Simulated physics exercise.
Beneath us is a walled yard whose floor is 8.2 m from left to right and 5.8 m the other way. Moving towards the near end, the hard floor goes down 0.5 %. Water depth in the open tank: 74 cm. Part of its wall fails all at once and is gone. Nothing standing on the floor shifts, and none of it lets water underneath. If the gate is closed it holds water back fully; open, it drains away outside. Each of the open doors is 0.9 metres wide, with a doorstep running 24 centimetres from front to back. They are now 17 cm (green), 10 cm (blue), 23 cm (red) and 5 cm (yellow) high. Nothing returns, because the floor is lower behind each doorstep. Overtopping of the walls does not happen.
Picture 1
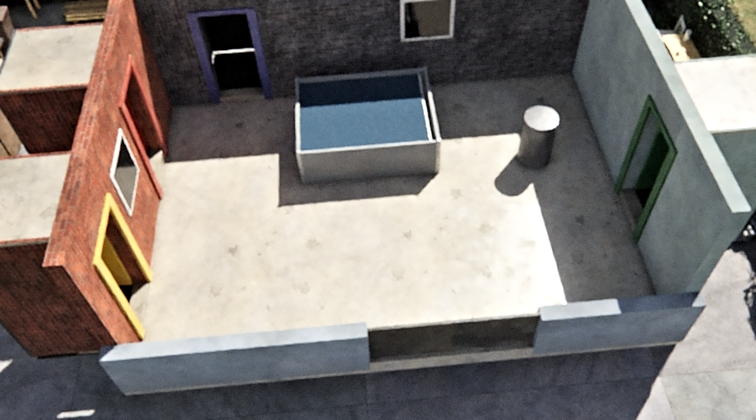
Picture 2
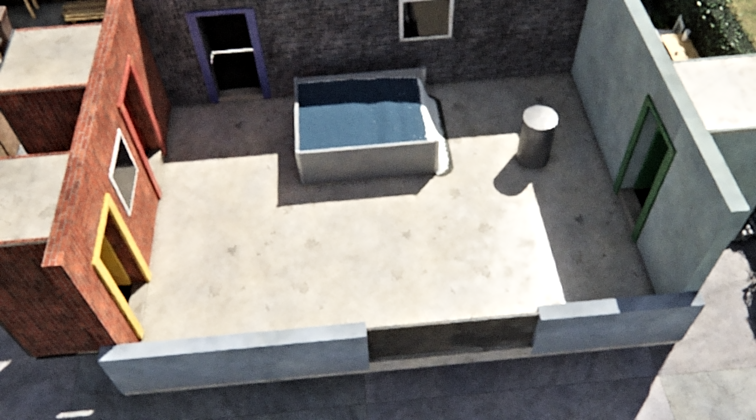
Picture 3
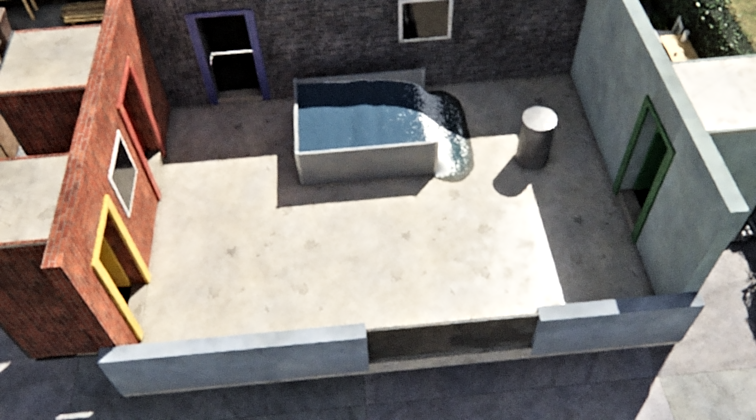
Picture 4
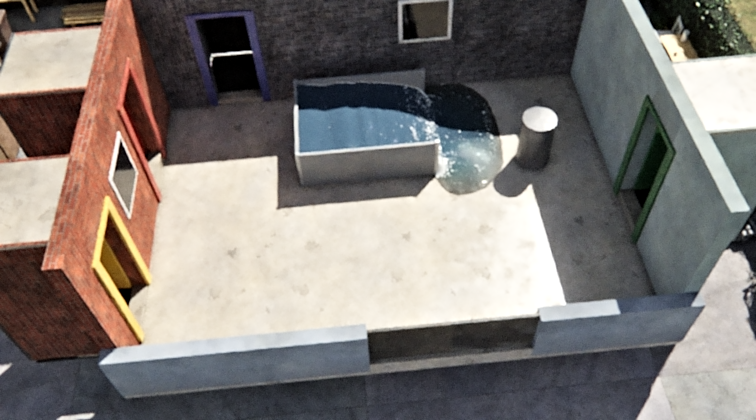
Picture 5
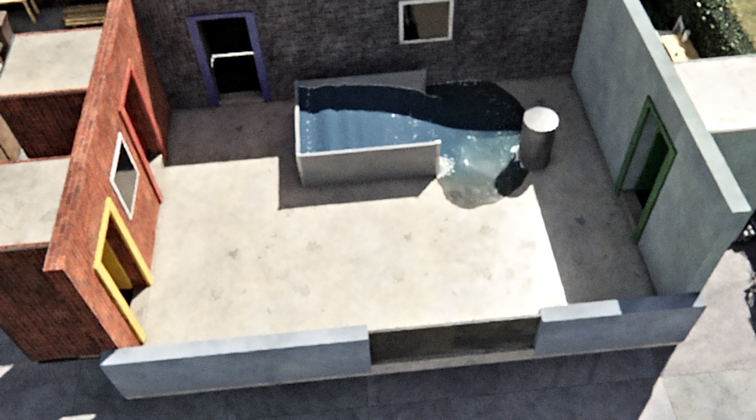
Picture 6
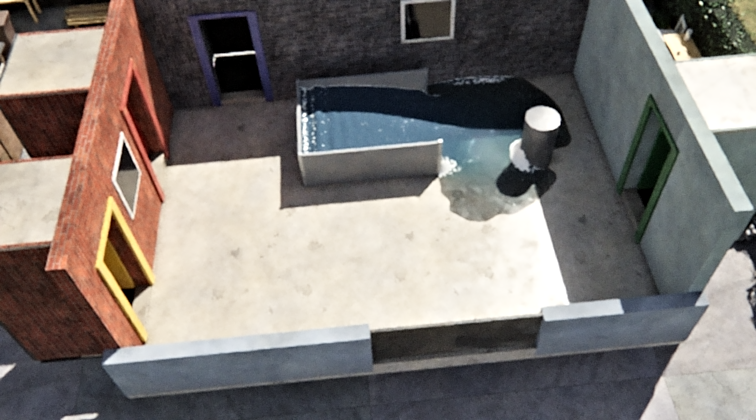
In this clip, the right side of a water-filled tank in a walled yard disappears, and water pours out across the pale floor, spreading rightward around a grey cylinder while the level in the tank drops.
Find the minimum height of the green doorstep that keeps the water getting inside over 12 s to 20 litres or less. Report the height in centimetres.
Roughly 12 cm.
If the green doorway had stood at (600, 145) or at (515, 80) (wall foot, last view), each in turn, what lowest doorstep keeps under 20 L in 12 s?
First place around 30 cm, second around 30 cm.
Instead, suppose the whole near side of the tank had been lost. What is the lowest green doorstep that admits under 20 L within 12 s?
Then it needs around 9.0 cm.
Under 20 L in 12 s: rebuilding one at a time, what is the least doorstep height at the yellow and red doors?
About 12.5 cm at yellow and about 6.0 cm at red.
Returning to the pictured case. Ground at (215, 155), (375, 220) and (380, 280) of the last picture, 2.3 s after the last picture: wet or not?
One by one: Clear, clear, clear.
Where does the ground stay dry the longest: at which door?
Door: Red.
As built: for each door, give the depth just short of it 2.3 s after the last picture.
Depths in cm - green: 14, blue: 0, red: 0, yellow: 0.
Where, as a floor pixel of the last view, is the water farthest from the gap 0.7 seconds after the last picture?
(626, 220).
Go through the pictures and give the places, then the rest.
The first picture shows the open tank at (365, 112) is whole and still, 74 cm deep; the green door at (642, 177) is dry.
In the second picture, water pours out at (428, 126) and has run 0.2 m, to (447, 168); about 10 cm deep outside, 74 cm at the back.
In the third picture, the front is at (469, 151), 0.7 m from the gap at (427, 128); 1.4 m2 of floor is wet, 74 cm left at the back.
In the fourth picture, water pours out at (428, 129) and has run 1.3 m, to (499, 153); about 10 cm deep outside, 74 cm at the back.
In the fifth picture, water pours out at (429, 130) and has run 1.9 m, to a hidden place; about 9 cm deep outside, 71 cm at the back.
In the sixth picture, the gap is at (430, 129), the front 2.5 m out at (566, 140); the back of the open tank holds 63 cm; the green door at (643, 177), 3.9 m from the gap, is still 1.5 m from the nearest water.
Then, 0.7 s after the last picture water covers 25 % of the floor, deepest (48 cm) near (572, 80); 8 cm at the green door, 0 litres in over its 17 cm doorstep.
Then, 2.3 s after the last picture water covers 35 % of the floor, deepest (38 cm) near (653, 322); 14 cm at the green door, 2 litres in over its 17 cm doorstep.
Then, 11.3 s after the last picture water covers 100 % of the floor, deepest (13 cm) near (245, 103); 7 cm at the green door, 4 litres in over its 17 cm doorstep.
At the green door as built, the water peaked near 16 cm, 1.7 s after the last picture.
Run again over the same 12 s with other heights there, 37 litres in over 10 cm, 12 litres over 13.5 cm. The limit of 20 litres is kept from about 12 cm up.
